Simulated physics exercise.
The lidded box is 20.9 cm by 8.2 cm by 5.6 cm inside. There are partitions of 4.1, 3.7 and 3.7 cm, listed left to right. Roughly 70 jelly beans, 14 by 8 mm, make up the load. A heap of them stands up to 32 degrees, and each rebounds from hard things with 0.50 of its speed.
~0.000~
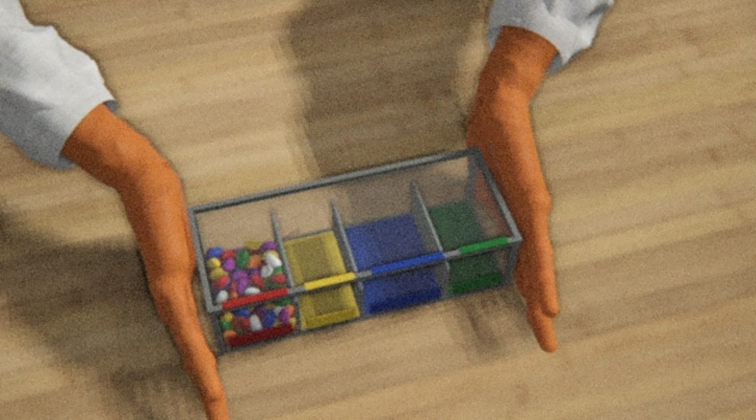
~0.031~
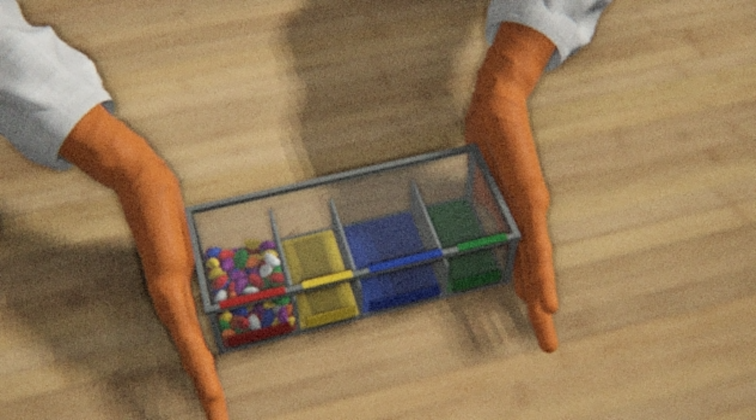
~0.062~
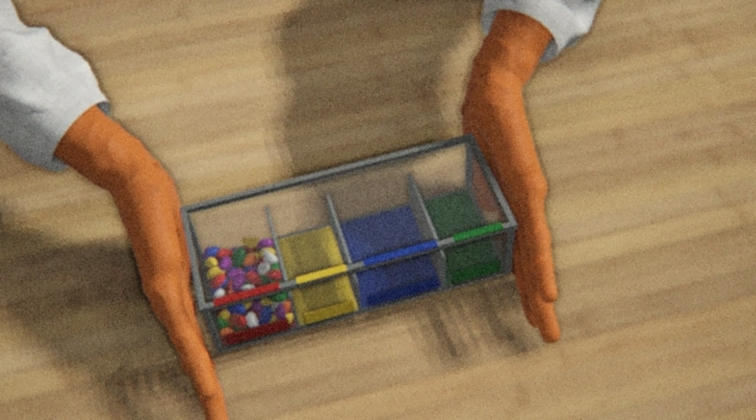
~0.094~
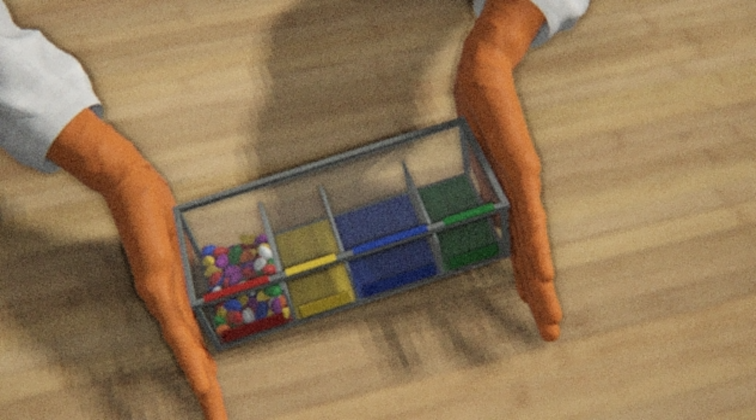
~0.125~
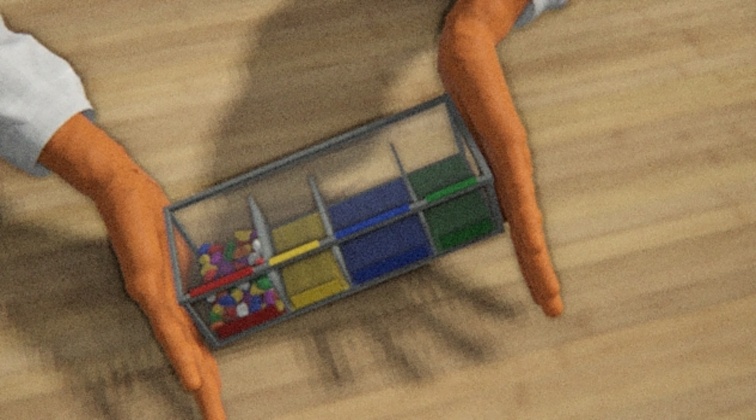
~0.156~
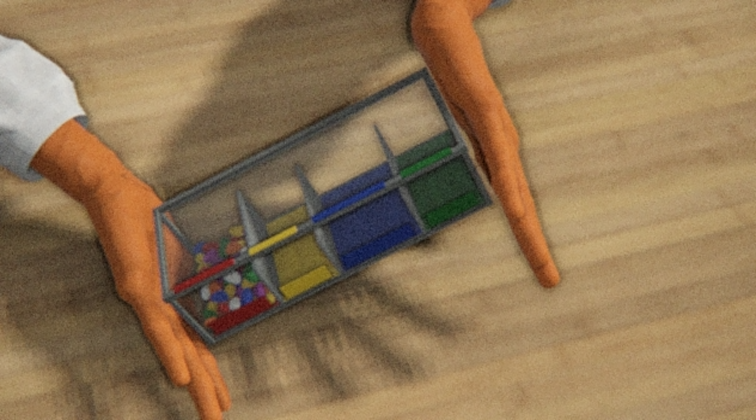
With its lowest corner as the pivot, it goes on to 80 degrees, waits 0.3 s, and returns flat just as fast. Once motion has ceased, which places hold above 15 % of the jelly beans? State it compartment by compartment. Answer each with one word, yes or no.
Red: Yes. Blue: No. Green: No. Yellow: No.
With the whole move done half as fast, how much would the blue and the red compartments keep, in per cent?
In that case blue would keep 0 % and red would keep 100 %.
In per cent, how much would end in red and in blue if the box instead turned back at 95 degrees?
Then the red compartment would keep 100 per cent and the blue one 0 per cent.
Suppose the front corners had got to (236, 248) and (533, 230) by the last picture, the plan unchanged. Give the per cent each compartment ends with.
Red = 75 %, blue = 5 %, green = 15 %, yellow = 5 %.
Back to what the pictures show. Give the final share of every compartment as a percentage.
Red 100, blue 0, green 0, yellow 0.
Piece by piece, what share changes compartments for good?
0 per cent, roughly.
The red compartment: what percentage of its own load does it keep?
Something like 100 per cent.
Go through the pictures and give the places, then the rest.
In the first picture, box tilt 0 degrees, front corners at (213, 308) and (514, 239); red 100 %.
In the second picture, box tilt 1 degrees, front corners at (211, 308) and (513, 235).
In the third picture, box tilt 4 degrees, front corners at (205, 305) and (509, 224), lowest corner left back.
In the fourth picture, box tilt 9 degrees, front corners at (196, 302) and (501, 204), lowest corner left back.
In the fifth picture, box tilt 16 degrees, front corners at (183, 298) and (485, 177), lowest corner left back.
In the sixth picture, box tilt 24 degrees, front corners at (169, 295) and (460, 147), lowest corner left back; red 100 %. Its pace works out near 250 degrees a second.
After 0.62 s, tilt 80 degrees; red 100 %.
After 0.92 s, tilt 50 degrees; red 100 %.
After 1.33 s, tilt 0 degrees; red 100 %.
By 1.7 s all is still; red 100 %, blue 0 %, green 0 %, yellow 0 %.
